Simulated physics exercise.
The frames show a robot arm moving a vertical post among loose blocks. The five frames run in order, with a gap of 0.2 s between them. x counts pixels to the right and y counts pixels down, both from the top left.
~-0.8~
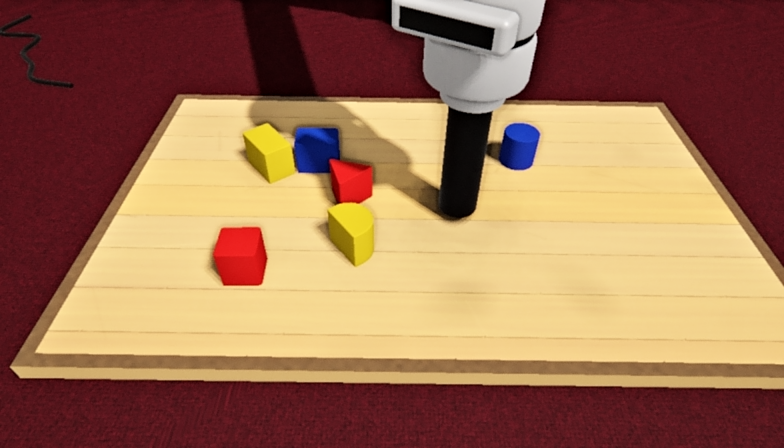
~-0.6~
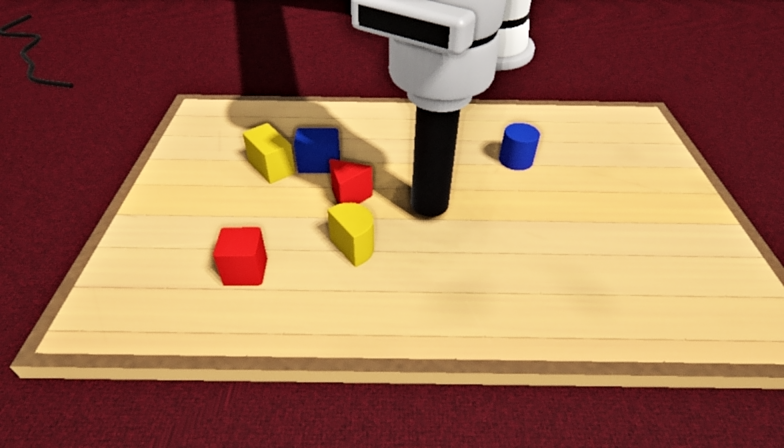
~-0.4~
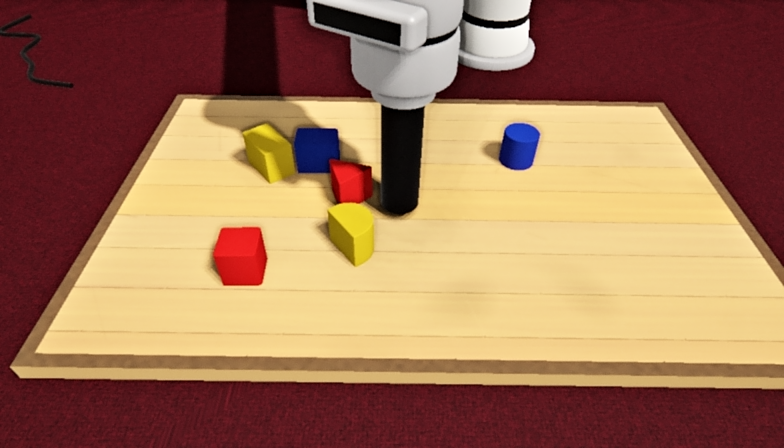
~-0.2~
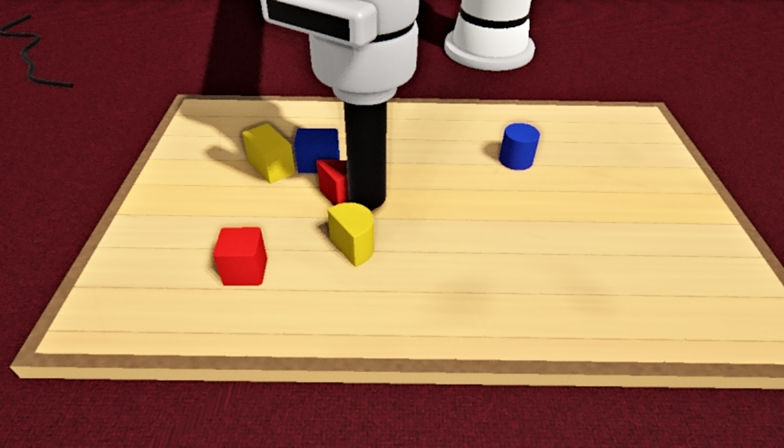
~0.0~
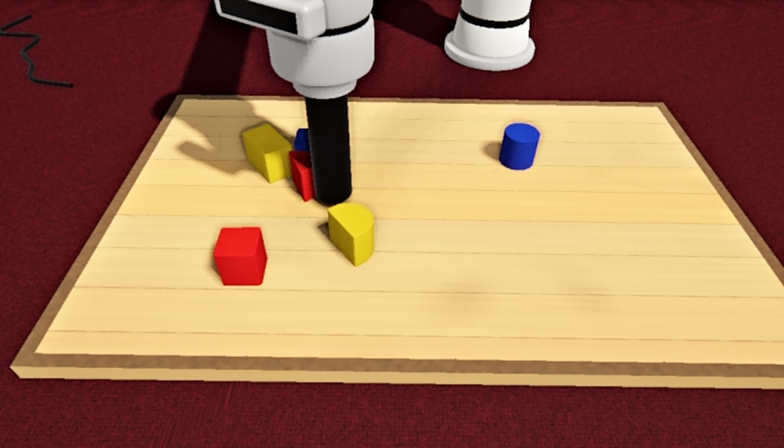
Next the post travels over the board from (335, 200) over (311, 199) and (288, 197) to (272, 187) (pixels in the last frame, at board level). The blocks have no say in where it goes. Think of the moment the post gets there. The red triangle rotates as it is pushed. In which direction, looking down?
It is turned clockwise.
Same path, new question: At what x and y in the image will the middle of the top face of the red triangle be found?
My estimate: (279, 140).
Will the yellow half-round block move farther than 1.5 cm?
That would be a no.
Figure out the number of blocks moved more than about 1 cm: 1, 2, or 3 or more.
Two blocks, no more.
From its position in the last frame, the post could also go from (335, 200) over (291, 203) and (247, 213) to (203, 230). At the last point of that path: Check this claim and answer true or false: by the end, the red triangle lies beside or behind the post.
That statement is accurate.
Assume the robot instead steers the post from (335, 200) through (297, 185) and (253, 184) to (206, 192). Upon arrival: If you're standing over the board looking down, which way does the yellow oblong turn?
From overhead, the rotation is clockwise.
The first path, step by step. Halfway along, post (298, 191); yellow oblong (255, 131); red triangle (280, 152), turned 30° clockwise.
At the end, post (271, 179); yellow oblong (254, 127), turned 20° anticlockwise; red triangle (279, 140), turned 60° clockwise; blue oblong in place; yellow half-round block in place.
